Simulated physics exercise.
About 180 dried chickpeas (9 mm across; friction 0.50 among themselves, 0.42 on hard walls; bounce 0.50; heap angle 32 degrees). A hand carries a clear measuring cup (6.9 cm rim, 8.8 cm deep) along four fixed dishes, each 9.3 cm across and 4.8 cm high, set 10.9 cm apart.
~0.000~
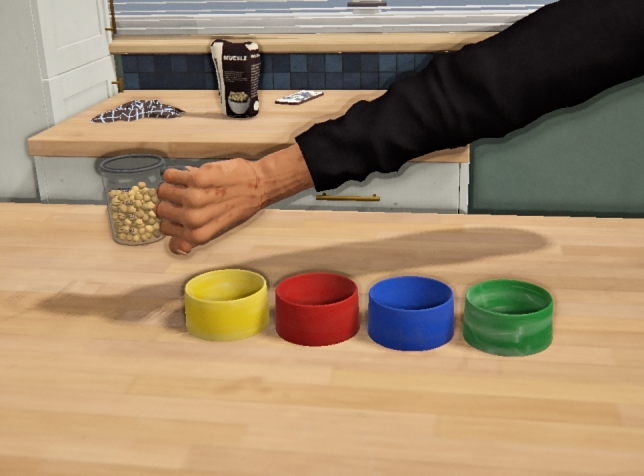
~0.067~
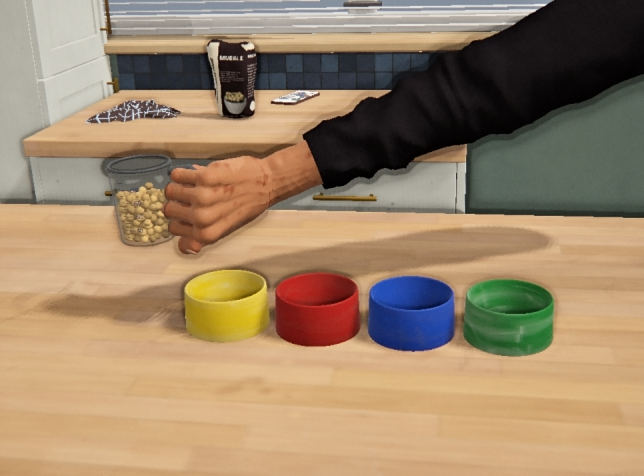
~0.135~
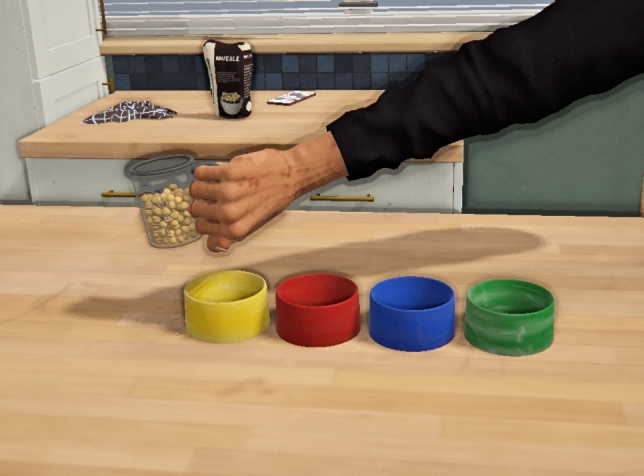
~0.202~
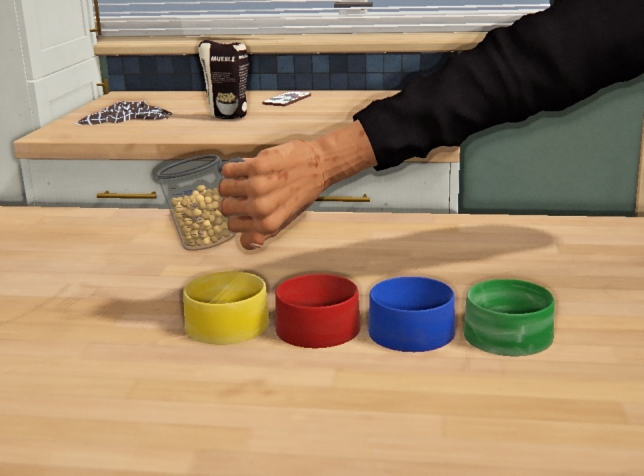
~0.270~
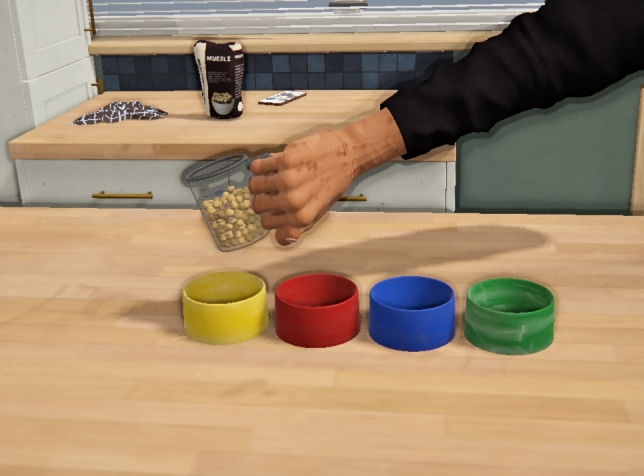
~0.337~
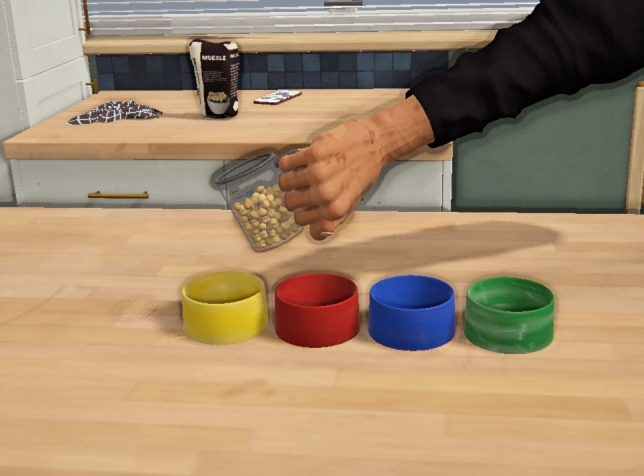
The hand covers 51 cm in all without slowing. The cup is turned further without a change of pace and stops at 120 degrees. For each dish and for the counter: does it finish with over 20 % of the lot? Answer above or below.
Red below, blue below, green above, yellow below, counter below.
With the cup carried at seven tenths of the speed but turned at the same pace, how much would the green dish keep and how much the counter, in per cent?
Then: Green 90; counter 10.
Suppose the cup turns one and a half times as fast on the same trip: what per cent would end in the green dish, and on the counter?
Then: Green 90; counter 10.
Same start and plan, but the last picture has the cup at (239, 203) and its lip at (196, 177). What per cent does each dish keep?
Red 0, blue 0, green 100, yellow 0.
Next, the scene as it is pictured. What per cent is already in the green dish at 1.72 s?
About 75 per cent by then.
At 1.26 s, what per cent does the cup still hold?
Roughly 100 per cent.
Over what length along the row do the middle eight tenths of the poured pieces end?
Some 6 cm.
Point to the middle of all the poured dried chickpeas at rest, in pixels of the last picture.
Near (511, 317).
After 0.89 s, tilt 69 degrees; cup holds 100 %.
Then, at 1.26 s, tilt 100 degrees; cup holds 100 %.
Then, at 1.72 s, tilt 120 degrees; cup holds 20 %, green 75 %.
By 2.5 s all is still; red 0 %, blue 0 %, green 100 %, yellow 0 %, counter 0 %.
